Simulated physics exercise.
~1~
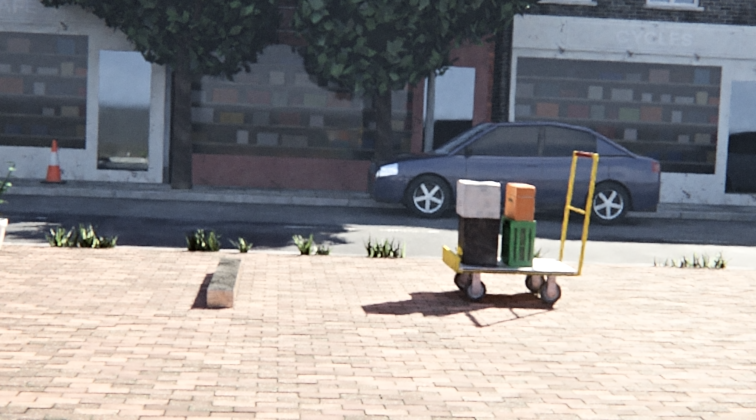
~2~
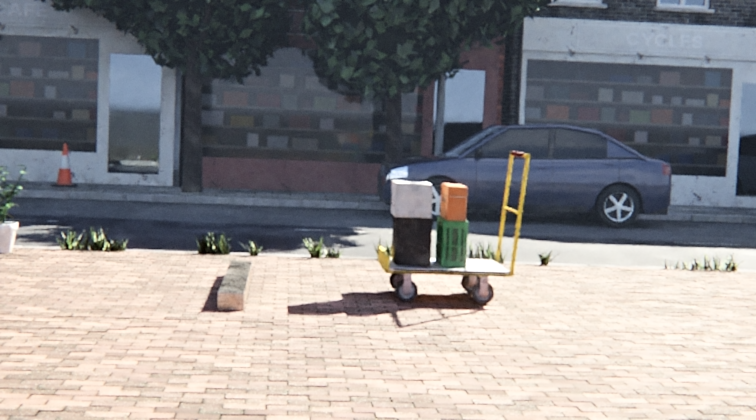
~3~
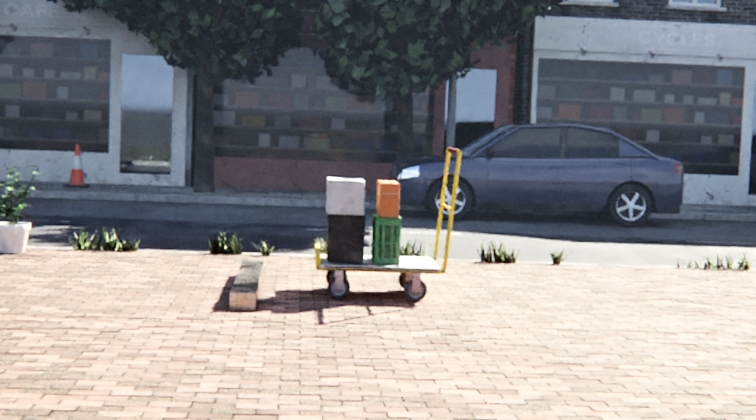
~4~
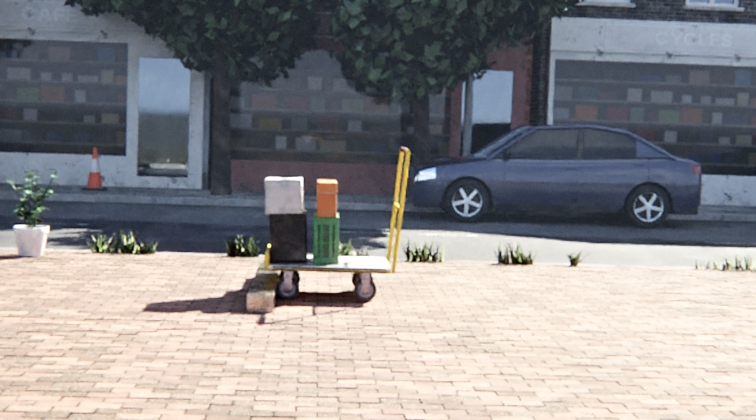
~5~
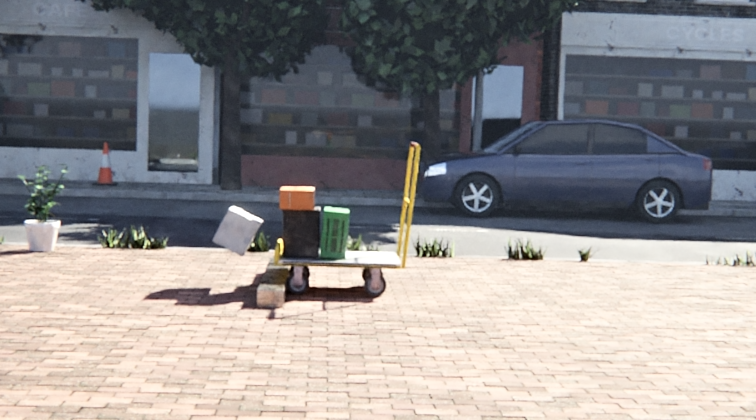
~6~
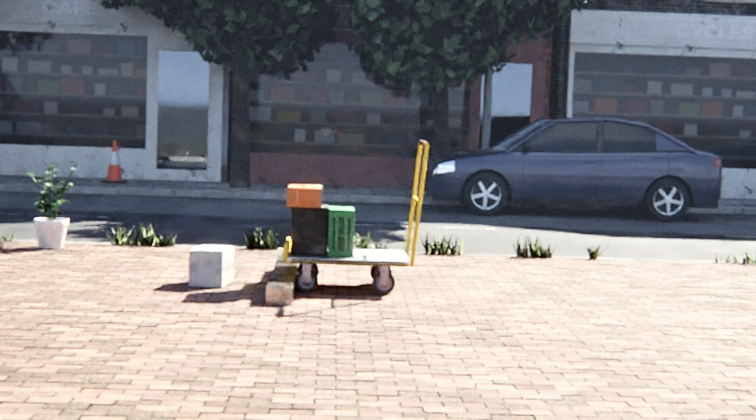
Brick pavement by a street, a loaded flat cart rolling left, stopping at a kerb, white box tumbling off, orange box tipping but staying aboard.
